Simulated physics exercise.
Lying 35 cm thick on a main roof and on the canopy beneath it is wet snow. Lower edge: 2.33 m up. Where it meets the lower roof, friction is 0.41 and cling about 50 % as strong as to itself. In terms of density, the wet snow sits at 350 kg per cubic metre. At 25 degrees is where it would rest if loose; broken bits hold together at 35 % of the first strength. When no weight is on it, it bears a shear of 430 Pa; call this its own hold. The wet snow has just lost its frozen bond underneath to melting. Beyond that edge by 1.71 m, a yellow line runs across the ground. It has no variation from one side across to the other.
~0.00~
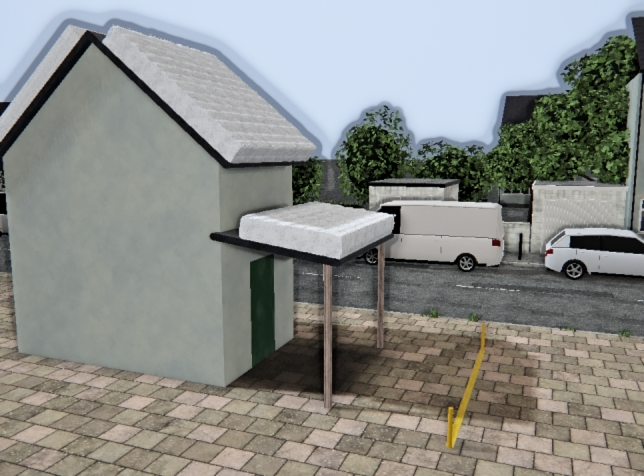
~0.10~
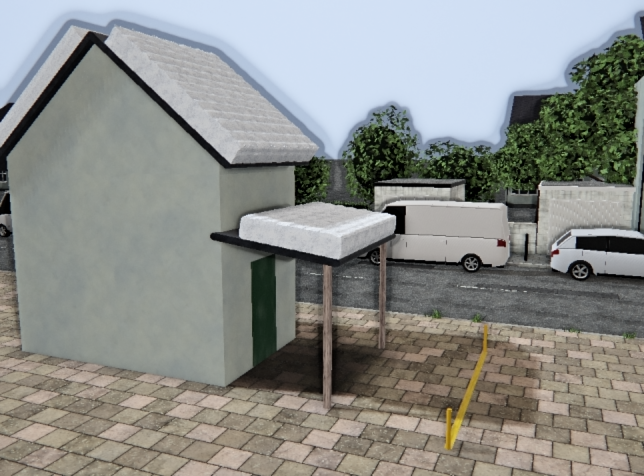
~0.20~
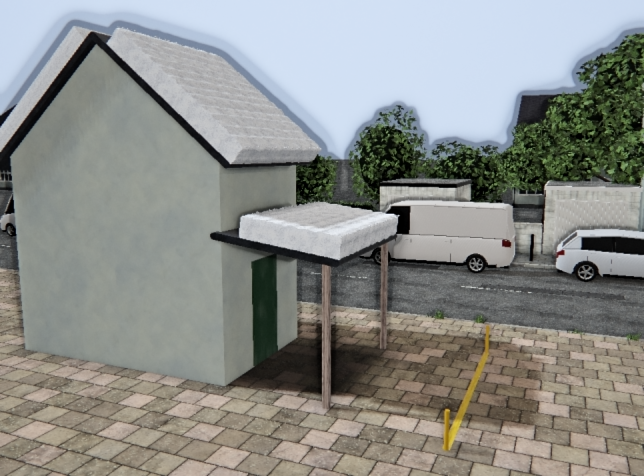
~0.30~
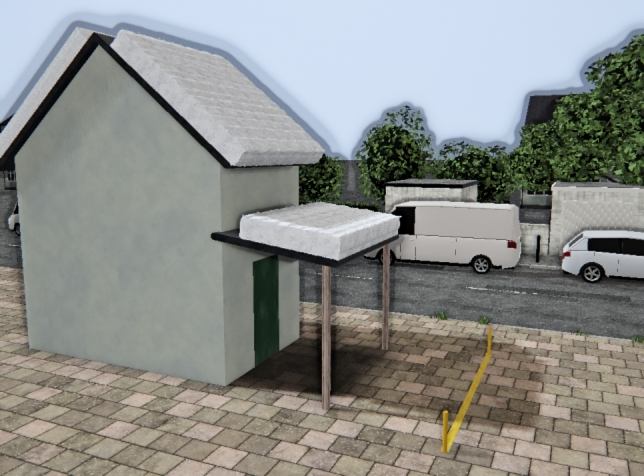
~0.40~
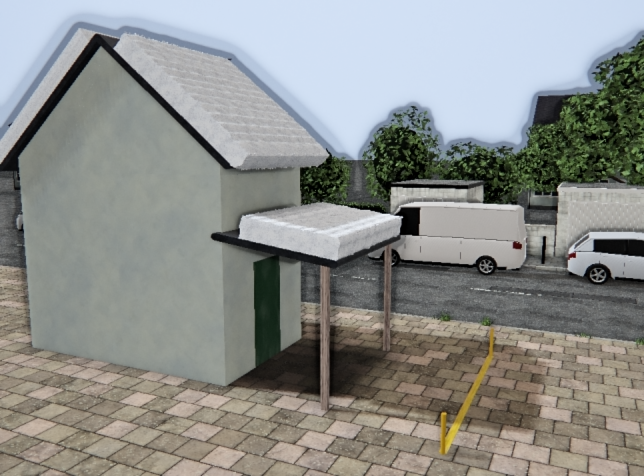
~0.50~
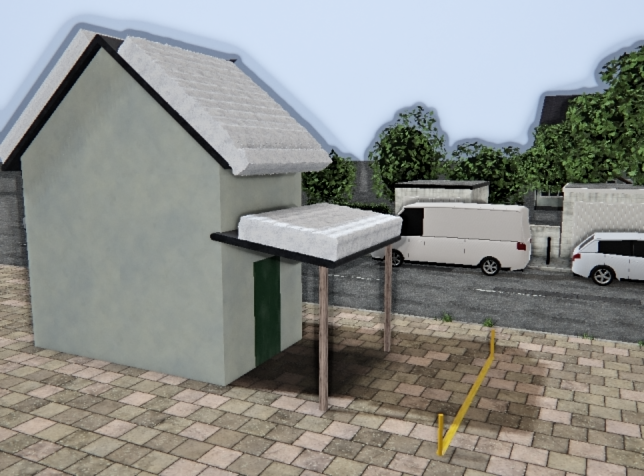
Thick white snow covers the roof of a small grey-green house at left and the flat canopy over its dark green door, seen from a raised angle across a paved yard. A yellow line crosses the paving at right, while a white van and a white car stand along the grey road before green trees. The main roof's snow creeps slightly down to the right as the camera drifts slowly around.
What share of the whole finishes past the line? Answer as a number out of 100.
I would say 14 per cent of the whole.
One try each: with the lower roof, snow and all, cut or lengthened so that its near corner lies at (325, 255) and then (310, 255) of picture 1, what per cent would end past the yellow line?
Roughly 20 % and then 25 %.
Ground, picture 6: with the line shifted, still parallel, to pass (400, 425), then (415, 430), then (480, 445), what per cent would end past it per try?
First try 25 per cent, second 20 per cent, third 8 per cent.
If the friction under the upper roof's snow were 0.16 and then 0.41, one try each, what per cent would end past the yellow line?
In turn about 40 %, 25 %.
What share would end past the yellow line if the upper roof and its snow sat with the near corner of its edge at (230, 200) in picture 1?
0 per cent or so.
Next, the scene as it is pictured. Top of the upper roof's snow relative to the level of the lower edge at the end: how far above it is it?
The snow's top stands about 0.8 m above the lower edge.
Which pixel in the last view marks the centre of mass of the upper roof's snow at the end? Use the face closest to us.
Look around (351, 321) on the near face.
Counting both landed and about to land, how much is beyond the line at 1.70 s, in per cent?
0 percent.
After 1.05 s, none is below the lower edge and 0 % is past the line.
After 1.70 s, none is below the lower edge and 0 % is past the line.
After 2.35 s, 6 % is below the lower edge and 0 % is past the line.
After 3.00 s, 40 % is below the lower edge and 7 % is past the line.
After 4.60 s, at the end, 44 % is below the lower edge and 14 % is past the line.
